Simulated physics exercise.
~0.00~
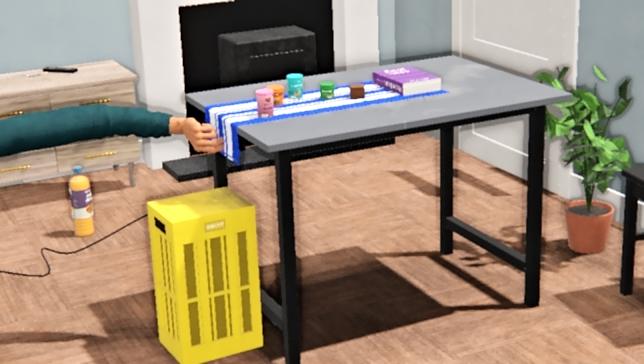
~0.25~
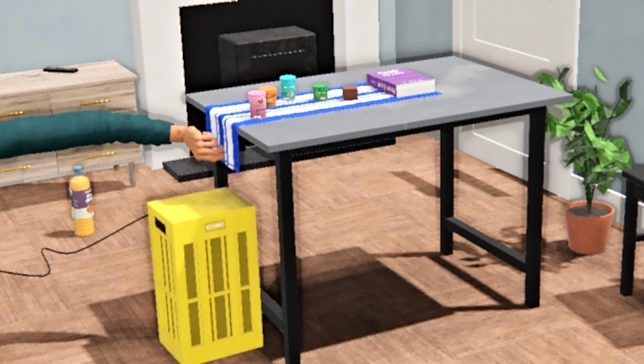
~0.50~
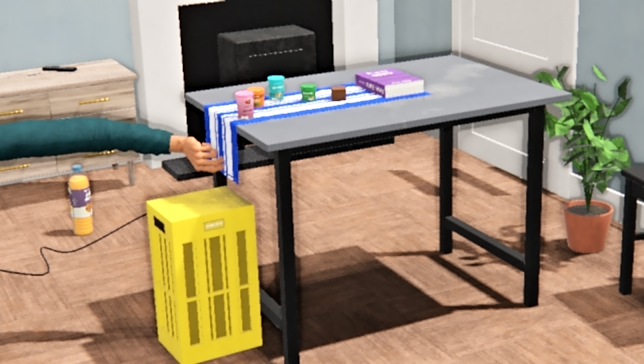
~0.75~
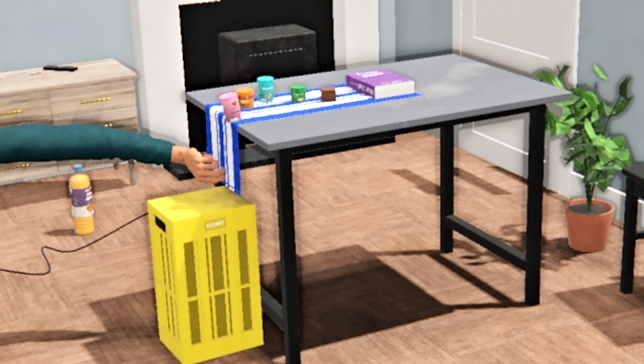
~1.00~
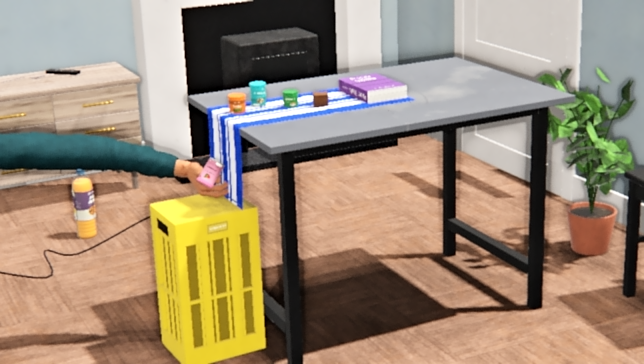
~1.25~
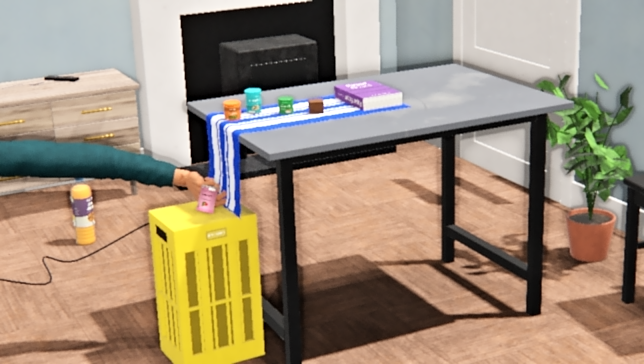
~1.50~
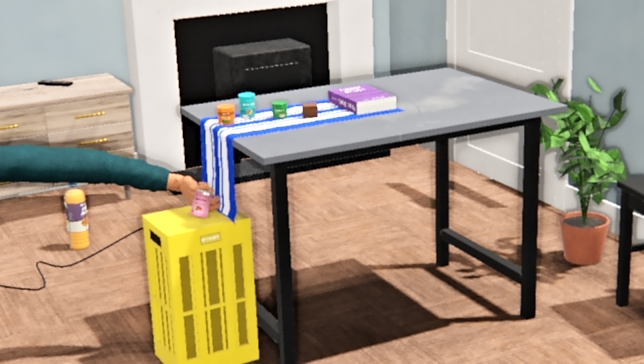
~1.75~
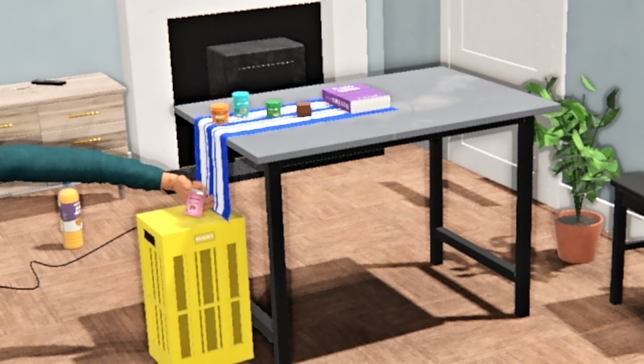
An arm in a green sleeve pulled a blue and white striped cloth leftward off the table's end, carrying the cans, pots and purple book along, until the pink can tipped over the edge and ended upside down on the yellow crate beside the hand.
